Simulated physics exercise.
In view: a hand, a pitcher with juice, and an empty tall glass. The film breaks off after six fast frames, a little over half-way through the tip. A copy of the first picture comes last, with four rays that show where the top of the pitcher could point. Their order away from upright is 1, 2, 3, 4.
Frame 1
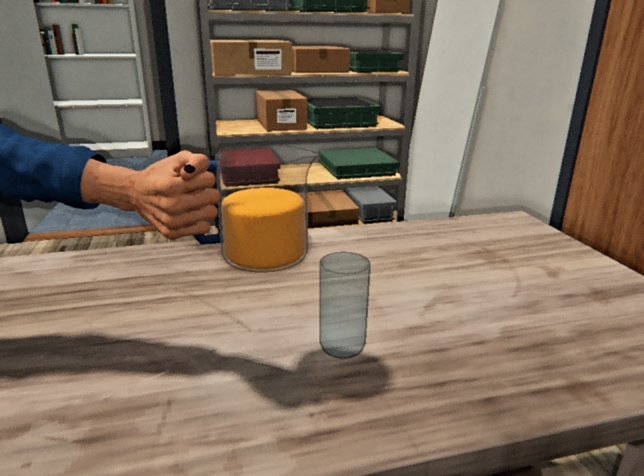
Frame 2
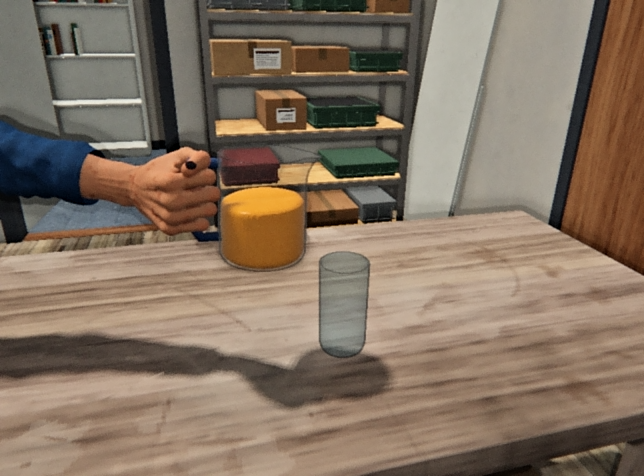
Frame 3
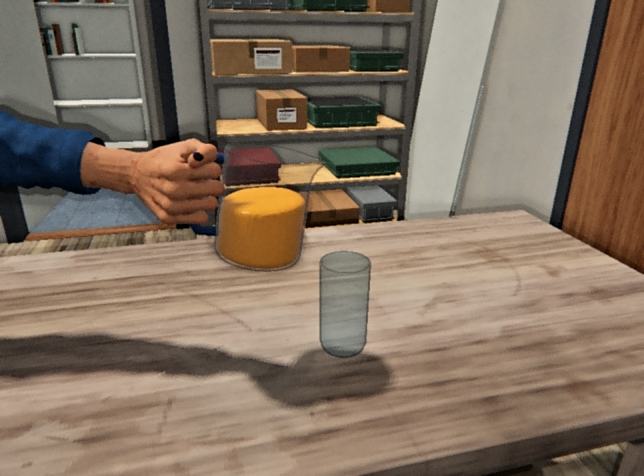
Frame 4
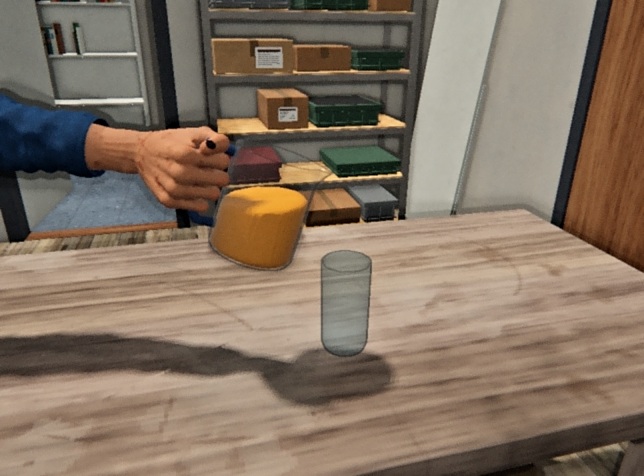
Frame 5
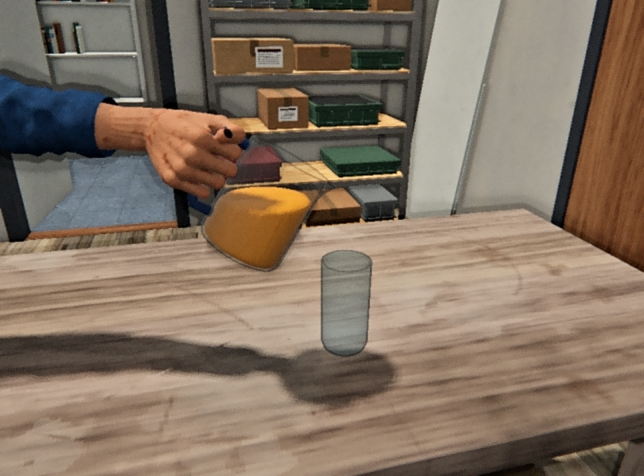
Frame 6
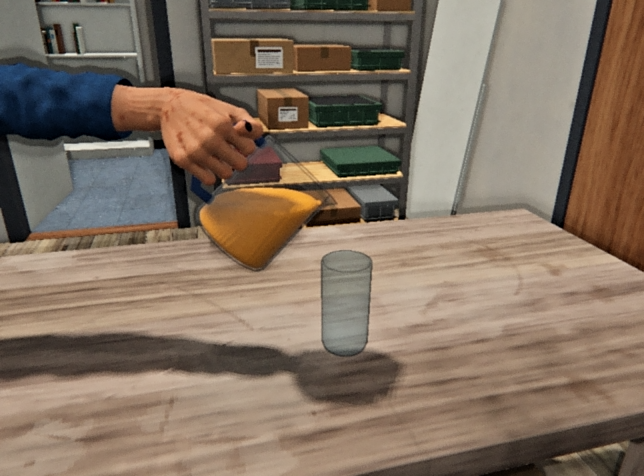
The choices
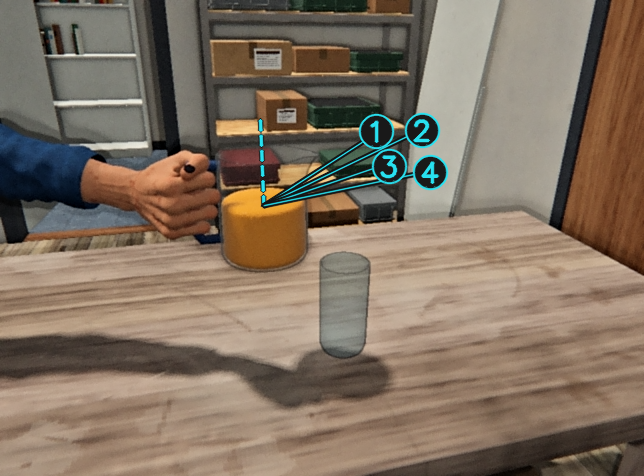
In a room with stocked metal shelving and a wooden door behind, a still camera looks slightly down on a pale wooden table. A hand in a blue sleeve reaches in from the left, holding a clear pitcher of orange juice behind an empty, tall clear glass near the centre. The hand rises slightly and shifts right, steadily tilting the pitcher rightward while the glass stays put.
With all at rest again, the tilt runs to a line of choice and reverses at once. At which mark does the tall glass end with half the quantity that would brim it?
It is 2.
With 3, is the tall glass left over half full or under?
Over.
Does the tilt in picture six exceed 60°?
No.
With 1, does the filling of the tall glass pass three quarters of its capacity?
No, less.
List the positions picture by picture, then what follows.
The first picture shows upright, lip at (317, 154); rim of the tall glass round (345, 262); nothing has left yet.
The second picture shows tipped about 2°, lip at (319, 155); nothing has left yet.
The third picture shows tipped about 9°, lip at (324, 162); nothing has left yet.
The fourth picture shows tipped about 19°, lip at (331, 172); nothing has left yet.
The fifth picture shows tipped about 32°, lip at (335, 186); nothing has left yet.
The sixth picture shows tipped about 45°, lip at (336, 202); nothing has left yet.
On the marked copy, 1 at (362, 142); 2 at (407, 136); 3 at (372, 168); 4 at (413, 174).
With 1, the tall glass ends with about 25 % of what it can hold.
With 2, the tall glass ends with about 48 % of what it can hold.
With 3, the tall glass ends with about 75 % of what it can hold.
With 4, the tall glass ends with about 97 % of what it can hold.
